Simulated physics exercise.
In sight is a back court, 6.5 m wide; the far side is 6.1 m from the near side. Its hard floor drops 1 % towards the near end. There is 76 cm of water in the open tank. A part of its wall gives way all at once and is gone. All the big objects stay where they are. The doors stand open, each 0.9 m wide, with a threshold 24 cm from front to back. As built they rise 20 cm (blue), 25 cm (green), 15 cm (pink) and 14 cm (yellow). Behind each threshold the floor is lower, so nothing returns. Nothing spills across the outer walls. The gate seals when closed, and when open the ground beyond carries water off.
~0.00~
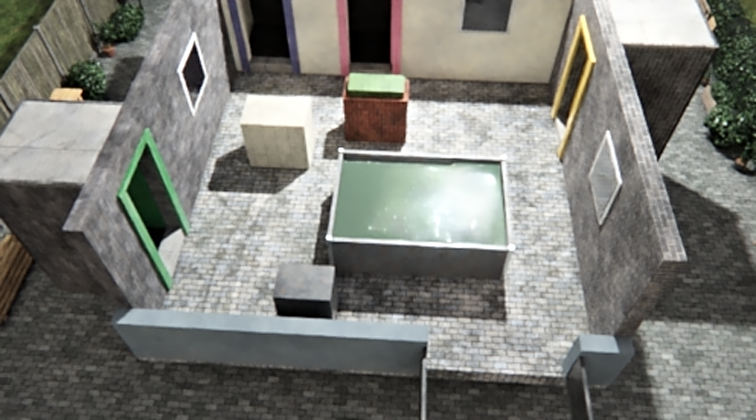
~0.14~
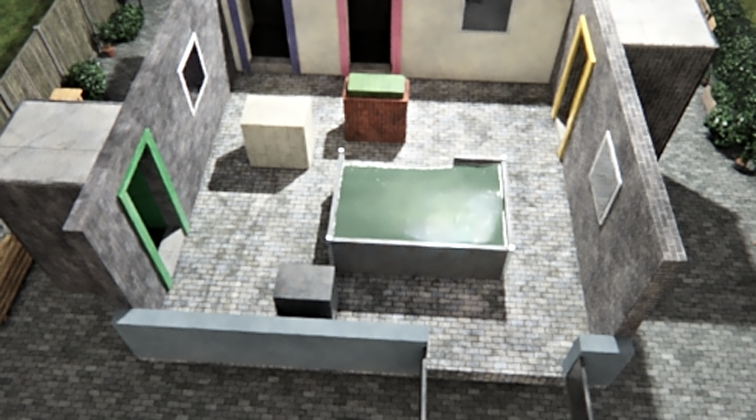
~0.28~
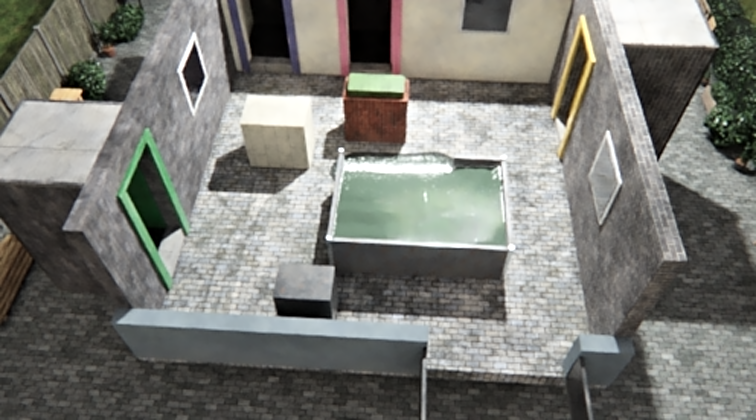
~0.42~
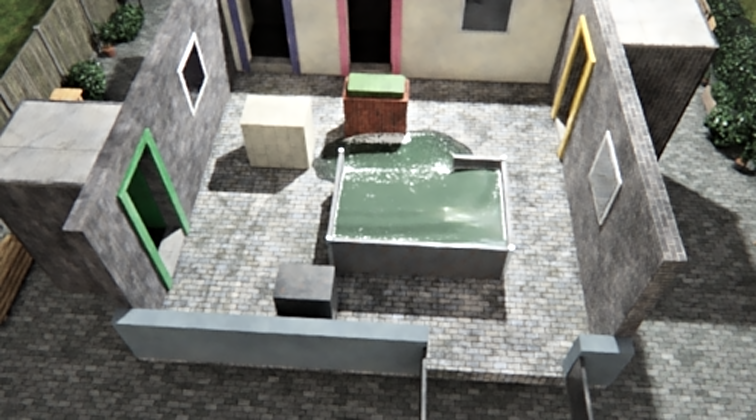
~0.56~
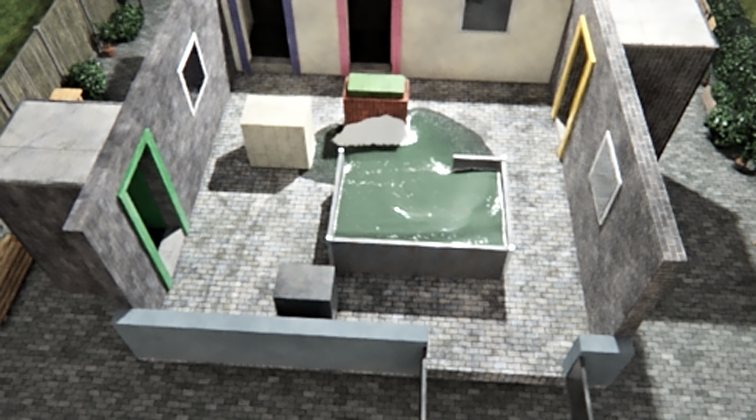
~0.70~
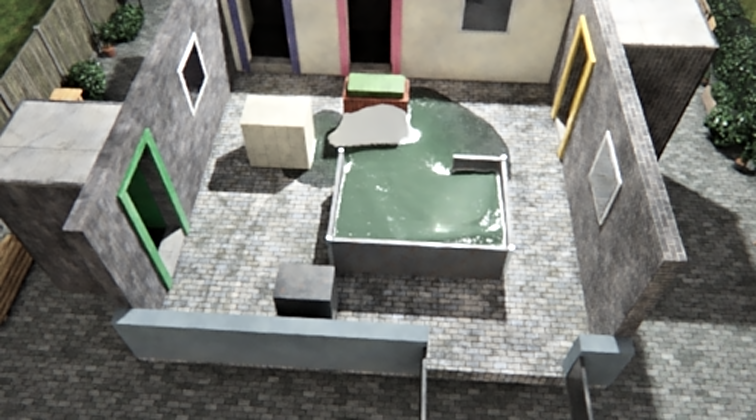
An open tank's far wall gives way and green water spreads across the paved court.
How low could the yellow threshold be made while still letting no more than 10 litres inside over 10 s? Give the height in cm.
At least 19 cm or so.
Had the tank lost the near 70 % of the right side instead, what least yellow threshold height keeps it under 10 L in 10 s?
Then roughly 5.5 cm.
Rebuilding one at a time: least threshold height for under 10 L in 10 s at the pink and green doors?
About 11.0 cm at pink and 11.5 cm at green.
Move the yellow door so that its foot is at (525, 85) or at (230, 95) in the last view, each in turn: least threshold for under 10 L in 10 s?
Roughly 30 and 18 cm.
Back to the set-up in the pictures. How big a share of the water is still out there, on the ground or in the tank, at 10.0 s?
Roughly 86 in a hundred.
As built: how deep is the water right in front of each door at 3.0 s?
Depths in cm: Blue 21, green 10, pink 11, yellow 19.
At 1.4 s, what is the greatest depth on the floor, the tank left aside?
Up to some 58 cm.
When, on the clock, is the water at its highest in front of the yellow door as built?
At about 2.6 s.
After 1.4 s water covers 30 % of the floor, deepest (58 cm) near (319, 148); it has not reached the yellow door.
After 3.0 s water covers 70 % of the floor, deepest (28 cm) near (506, 92); 19 cm at the yellow door, 14 litres in over its 14 cm threshold.
After 10.0 s water covers 95 % of the floor, deepest (16 cm) near (594, 362); 9 cm at the yellow door, 45 litres in over its 14 cm threshold.
At the yellow door as built, the water arrived by 1.5 s and peaked near 22 cm at 2.6 s.
With a threshold of 16 cm, 26 litres would have come in within the 10 s; with 22 cm, 3 litres. So under 10 litres takes about 19 cm.
